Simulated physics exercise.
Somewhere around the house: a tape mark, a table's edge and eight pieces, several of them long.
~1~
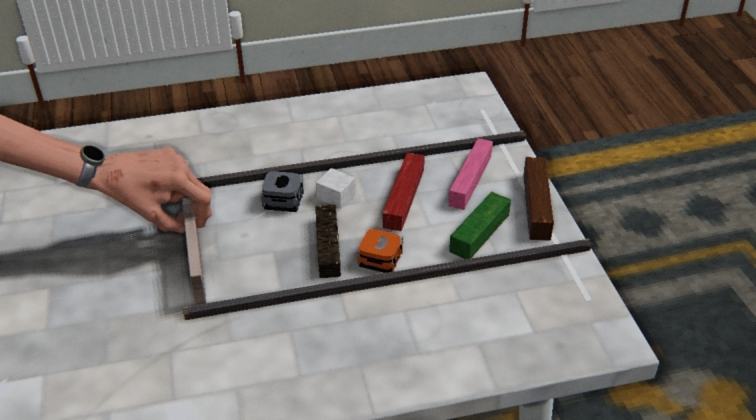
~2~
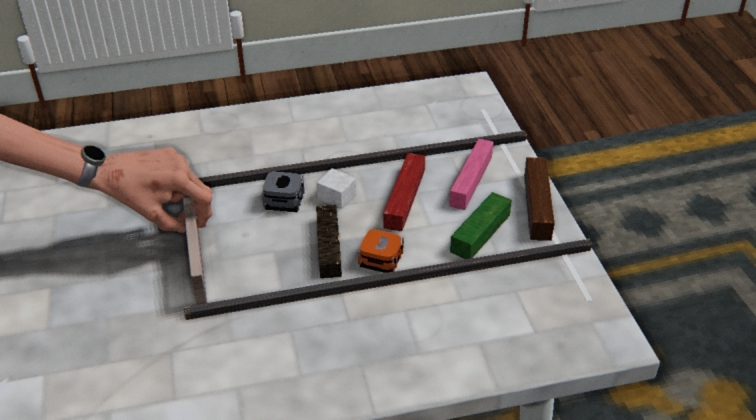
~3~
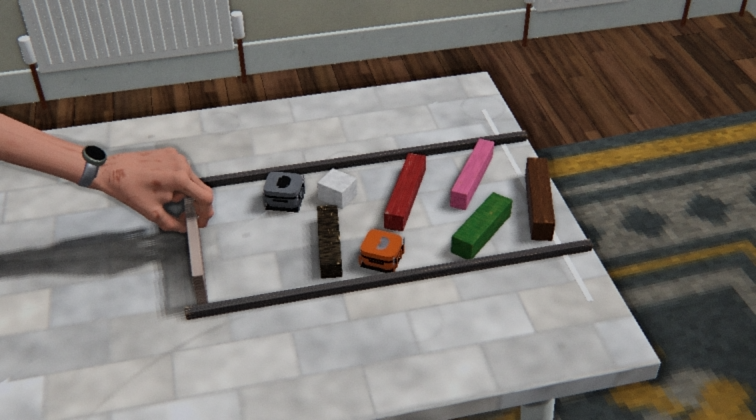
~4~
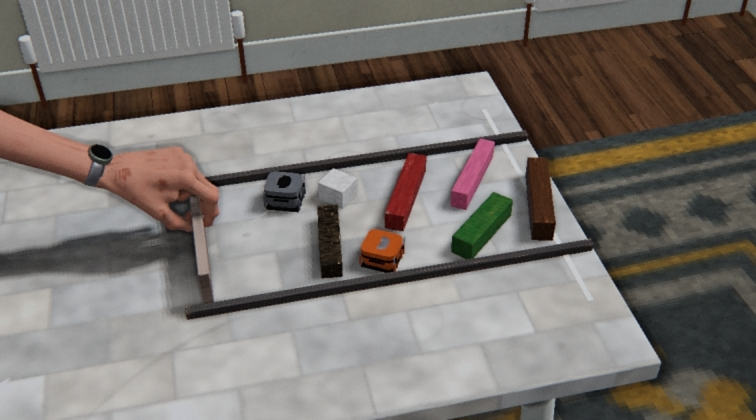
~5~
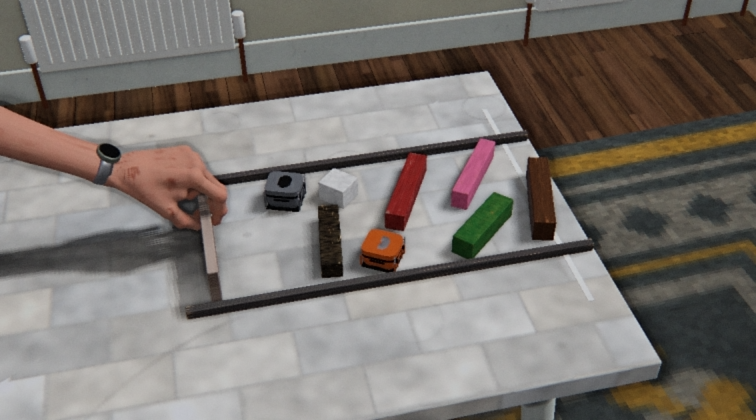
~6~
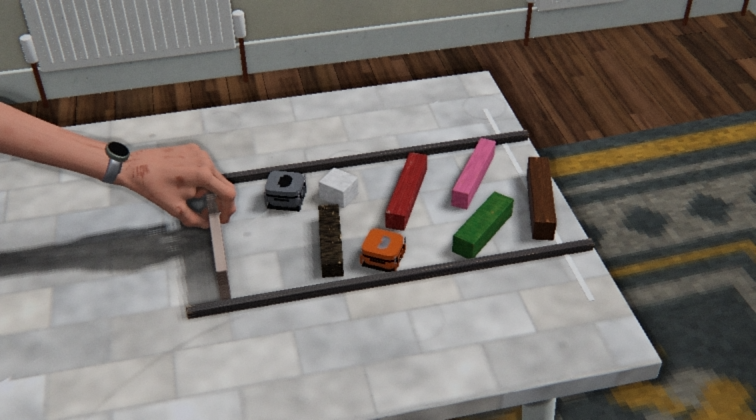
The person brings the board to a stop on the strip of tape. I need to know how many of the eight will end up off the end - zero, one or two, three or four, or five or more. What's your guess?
I'd say five or more.
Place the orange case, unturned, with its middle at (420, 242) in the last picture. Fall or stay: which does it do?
Result: It comes off.
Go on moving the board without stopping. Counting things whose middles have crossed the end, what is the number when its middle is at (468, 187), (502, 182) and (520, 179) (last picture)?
The counts would come out as 1, 3 and 5.
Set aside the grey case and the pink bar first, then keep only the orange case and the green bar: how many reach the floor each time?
First try: 4 fallen; other try: 4.
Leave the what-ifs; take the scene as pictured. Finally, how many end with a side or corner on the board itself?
My count gives 2.
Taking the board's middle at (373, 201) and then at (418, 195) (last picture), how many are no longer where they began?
So far 5, and 7 at the second.
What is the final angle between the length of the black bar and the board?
The angle is some 0°.
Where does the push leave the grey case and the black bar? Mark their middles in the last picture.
The grey case settles near (530, 150); as for the black bar, near (552, 204).
A little later, none off yet; brown bar at rest near (541, 197); pink bar at rest near (474, 173); green bar at rest near (483, 225).
Next, none off yet; brown bar at rest near (541, 197); pink bar shifted a little near (504, 175); green bar shifted a little near (519, 218).
When it is over, the number that fall off is five or more; down, white block, orange case, red bar, green bar, pink bar and brown bar.
